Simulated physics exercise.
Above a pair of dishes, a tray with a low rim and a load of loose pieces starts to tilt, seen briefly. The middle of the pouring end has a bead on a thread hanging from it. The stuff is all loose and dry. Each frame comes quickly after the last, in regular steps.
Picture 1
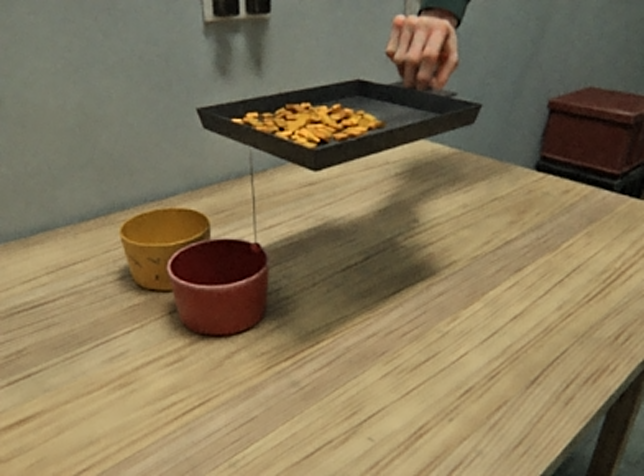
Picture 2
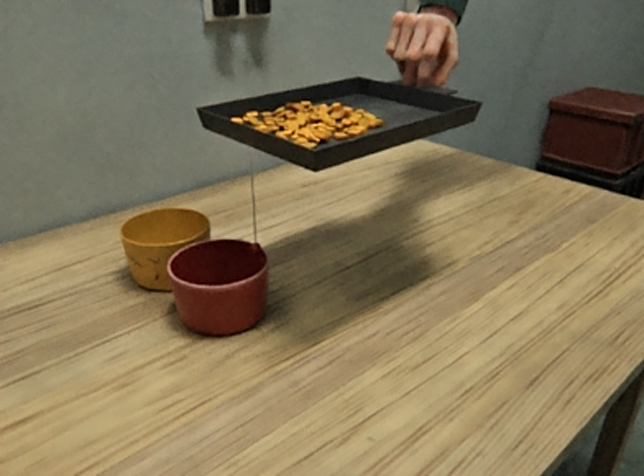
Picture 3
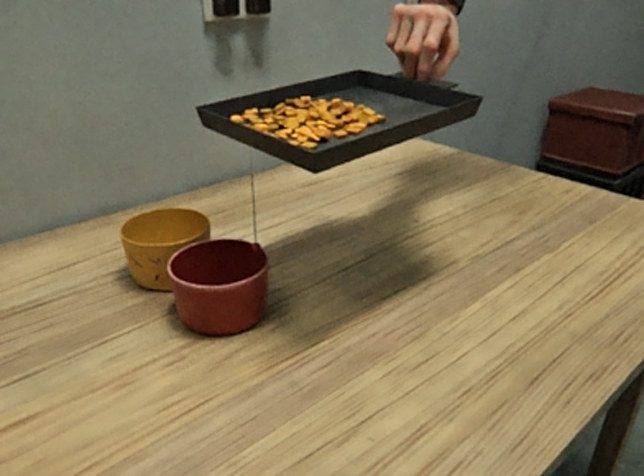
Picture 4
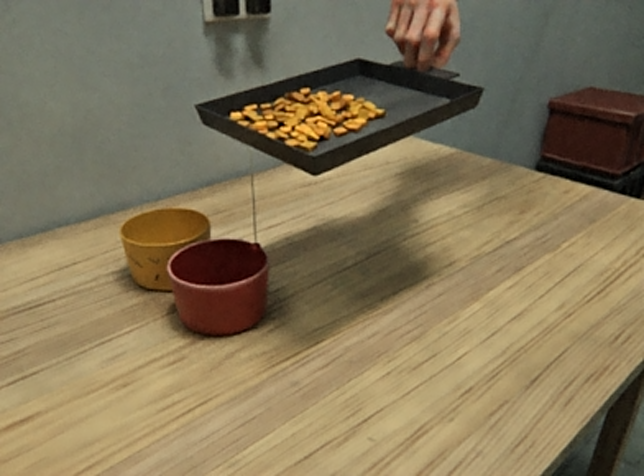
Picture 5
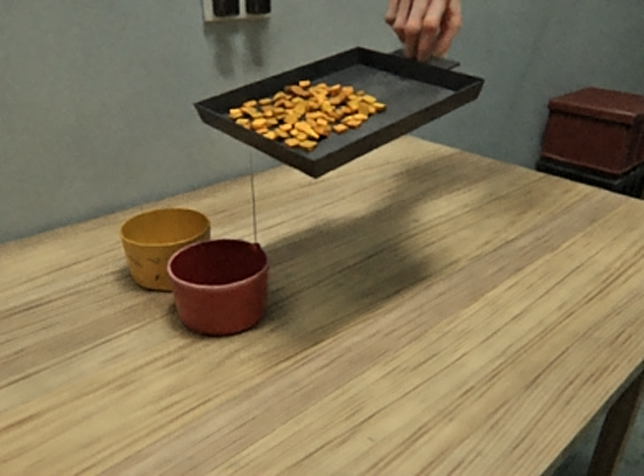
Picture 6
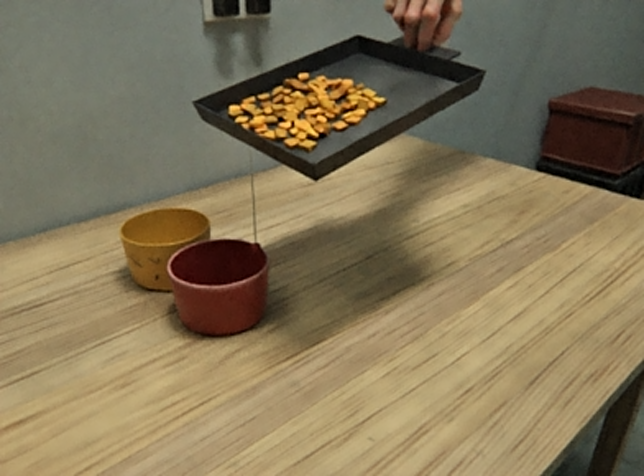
A hand held a dark, low-rimmed tray of small golden-brown pieces above a yellow bowl and a red bowl on a wooden table, then slowly tilted it a little, its near edge dipping slightly.
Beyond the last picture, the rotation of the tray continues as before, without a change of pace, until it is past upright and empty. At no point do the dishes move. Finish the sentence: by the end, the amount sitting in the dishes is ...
... less than a third of what the tray held.
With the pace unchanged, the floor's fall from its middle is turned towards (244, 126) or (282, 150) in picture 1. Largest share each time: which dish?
Heading one - the rightward dish; heading two - the rightward dish.
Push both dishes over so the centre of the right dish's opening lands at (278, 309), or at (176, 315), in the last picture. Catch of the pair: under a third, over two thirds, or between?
Position 1 - more than two thirds; position 2 - under a third.
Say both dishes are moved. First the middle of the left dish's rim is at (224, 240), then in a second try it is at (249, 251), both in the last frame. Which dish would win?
First spot: The dish on the right-hand side; second spot: The dish on the right-hand side.
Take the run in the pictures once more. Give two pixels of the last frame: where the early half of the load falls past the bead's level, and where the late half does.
About (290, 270), and after that about (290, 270).
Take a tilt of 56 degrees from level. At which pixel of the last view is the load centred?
Near (288, 131).
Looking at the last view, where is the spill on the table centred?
Estimate: Around (292, 359).
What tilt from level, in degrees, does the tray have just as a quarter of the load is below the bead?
It is at around 105 degrees.
Soon, tray tipped steeply; all on the tray.
A while on, tray tipped right over; nearly all on the tray; a stray few in the air.
Towards the end, tray tipped past a quarter turn; a small part in the right dish; nearly all outside both.
Finally, tray tipped past a quarter turn; a small part in the right dish; none in the left dish; nearly all outside both.
